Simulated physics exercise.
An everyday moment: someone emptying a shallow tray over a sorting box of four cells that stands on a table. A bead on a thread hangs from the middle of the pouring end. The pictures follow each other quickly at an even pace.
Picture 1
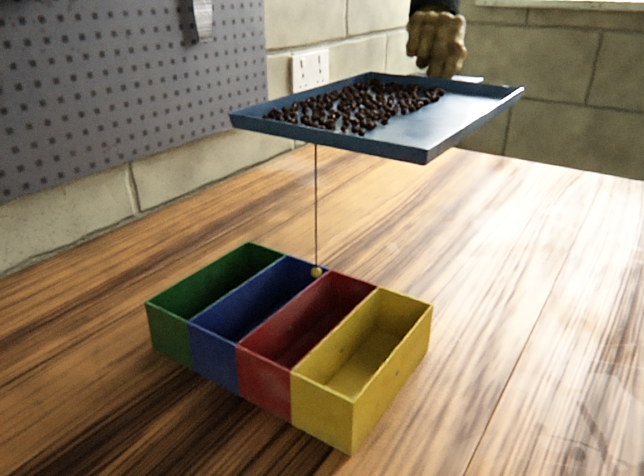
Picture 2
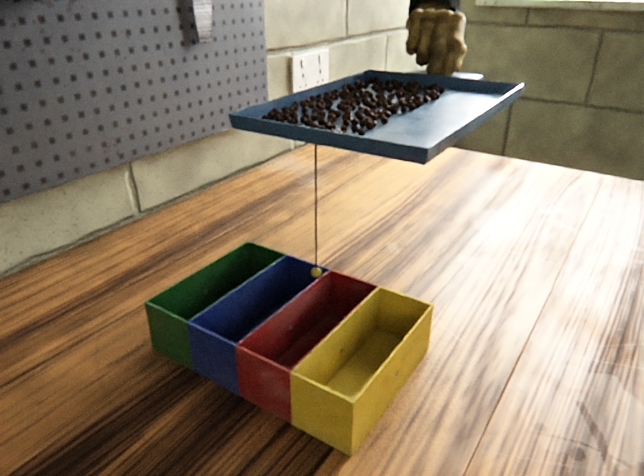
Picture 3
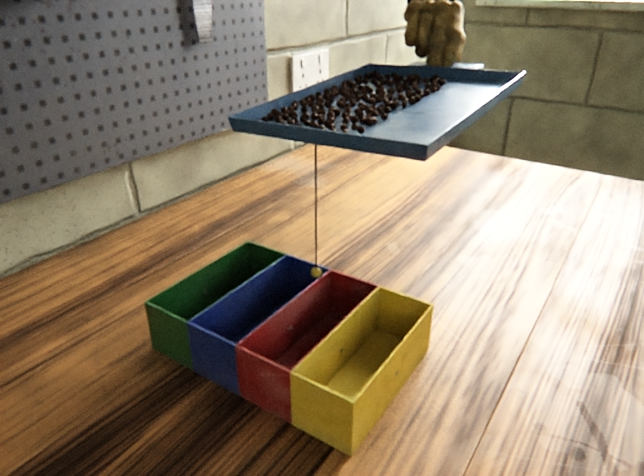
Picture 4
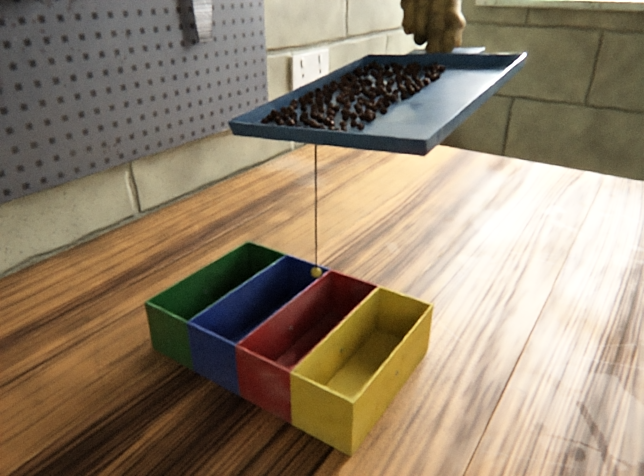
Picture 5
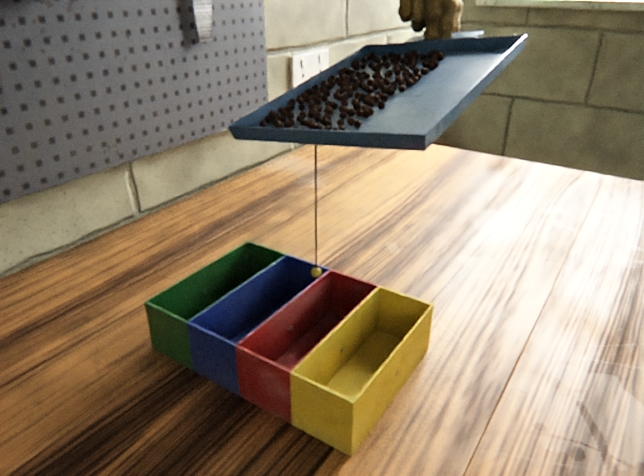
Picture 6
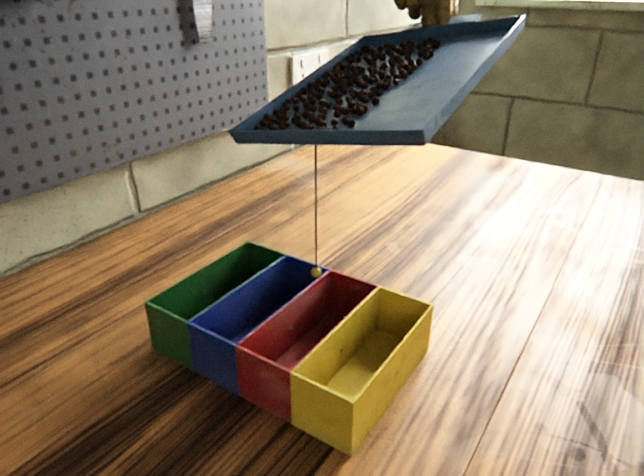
A hand at the far edge of a shallow blue tray of dark allspice berries holds it above a wooden table, seen from slightly above against a pale block wall and grey pegboard. Below stands a sorting box with green, blue, red and yellow cells from left to right, a bead hanging on a thread above it. The tray's far side rises steadily, tilting it toward the viewer, and the berries shift slightly while the camera stays still.
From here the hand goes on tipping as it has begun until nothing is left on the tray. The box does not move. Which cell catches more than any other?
Fullest: The green cell.
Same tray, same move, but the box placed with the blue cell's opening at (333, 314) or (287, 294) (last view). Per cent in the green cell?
The first gives 0 %, the second 80 %.
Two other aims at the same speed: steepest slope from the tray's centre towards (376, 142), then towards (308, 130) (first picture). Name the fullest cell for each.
One: The yellow cell. Two: The cell in green.
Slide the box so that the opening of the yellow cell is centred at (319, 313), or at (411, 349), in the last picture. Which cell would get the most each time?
In turn: The blue cell; the green cell.
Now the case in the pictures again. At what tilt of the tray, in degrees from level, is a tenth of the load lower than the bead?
Near 85 degrees.
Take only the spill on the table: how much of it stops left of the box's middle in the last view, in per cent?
Close to 60 per cent.
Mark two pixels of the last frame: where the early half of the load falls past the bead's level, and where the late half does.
Around (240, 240) and then (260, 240).
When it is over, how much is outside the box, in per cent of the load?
Roughly 10 in a hundred.
Soon after the last picture, tray tipped steeply; nearly all on the tray; a stray few in the green cell; a stray few falling or outside the box.
A little later, tray tipped right over; about a quarter on the tray; about half in the green cell; a small part in the blue cell; about a quarter falling or outside the box.
Later still, tray tipped past a quarter turn; most in the green cell; a small part in the blue cell; a stray few in the red cell; a small part falling or outside the box.
By the end, tray tipped past a quarter turn; most in the green cell; a small part in the blue cell; a stray few in the red cell; none in the yellow cell; a small part outside the box.
